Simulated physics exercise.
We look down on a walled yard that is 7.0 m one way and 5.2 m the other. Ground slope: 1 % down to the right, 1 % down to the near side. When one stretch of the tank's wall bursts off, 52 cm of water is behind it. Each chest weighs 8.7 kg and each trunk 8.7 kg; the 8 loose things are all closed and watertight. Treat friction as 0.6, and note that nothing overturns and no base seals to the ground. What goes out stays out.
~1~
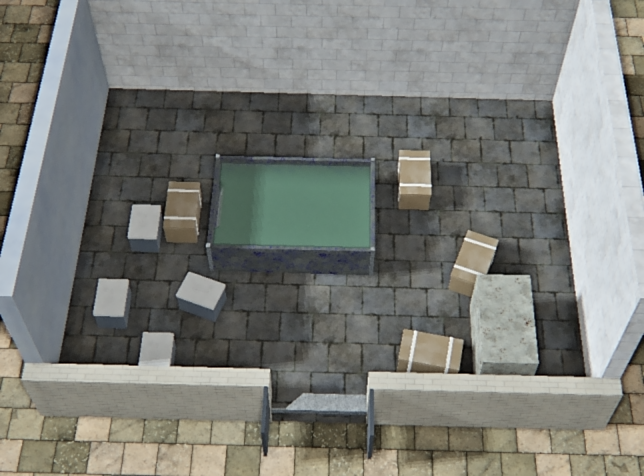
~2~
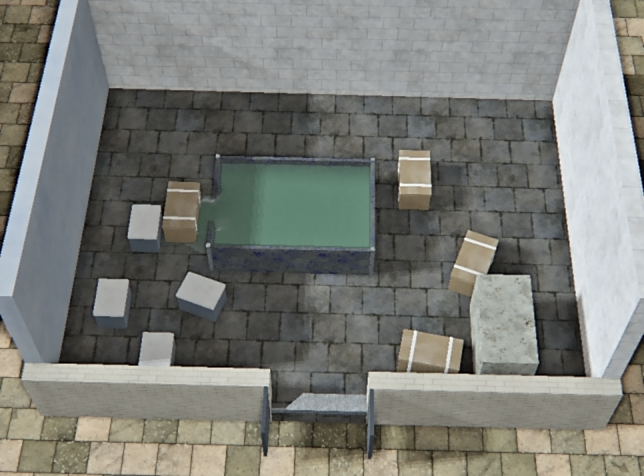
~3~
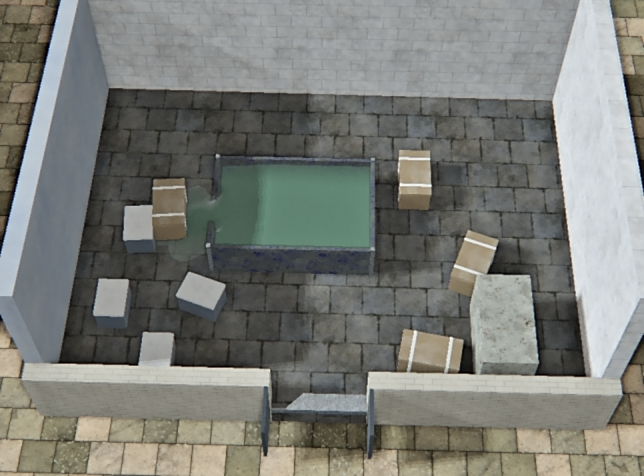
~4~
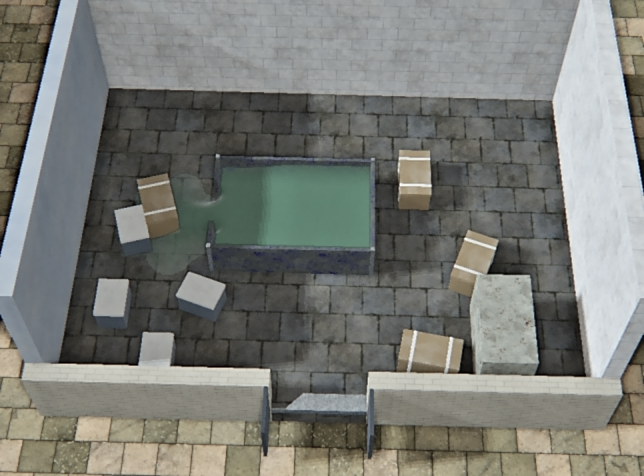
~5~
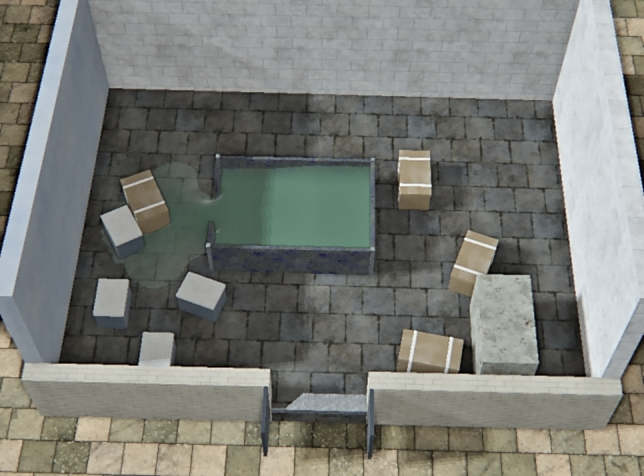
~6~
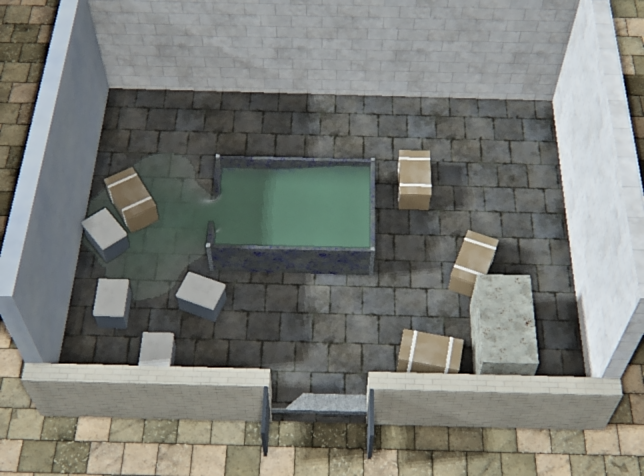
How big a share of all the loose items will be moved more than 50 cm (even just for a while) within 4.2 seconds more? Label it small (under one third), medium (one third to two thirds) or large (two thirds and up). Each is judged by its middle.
Medium.
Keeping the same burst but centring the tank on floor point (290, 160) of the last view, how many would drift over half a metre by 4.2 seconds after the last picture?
Count: 3.
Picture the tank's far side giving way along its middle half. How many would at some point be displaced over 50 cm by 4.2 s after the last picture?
That gives 2 of them.
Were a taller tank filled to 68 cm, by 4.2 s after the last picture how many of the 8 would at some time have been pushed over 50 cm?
Then the count would be 4.
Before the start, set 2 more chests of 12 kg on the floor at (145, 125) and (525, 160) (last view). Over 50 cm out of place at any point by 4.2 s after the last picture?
In turn: More, under.
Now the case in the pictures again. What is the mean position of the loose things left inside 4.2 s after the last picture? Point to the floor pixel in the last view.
(307, 284).
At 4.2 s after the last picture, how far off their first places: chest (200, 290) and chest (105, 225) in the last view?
20 cm and 200 cm.
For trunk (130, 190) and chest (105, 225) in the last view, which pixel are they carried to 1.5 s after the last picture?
(95, 189) and (80, 302), roughly.
Then, 0.4 s after the last picture 2 of 8 are over 50 cm from their spots; 1 afloat.
Then, 1.5 s after the last picture 3 of 8 are over 50 cm from their spots; 2 afloat.
Then, 2.8 s after the last picture 4 of 8 are over 50 cm from their spots; 3 afloat.
Then, 4.2 s after the last picture 4 of 8 are over 50 cm from their spots, and 4 have been at some point; 2 afloat.
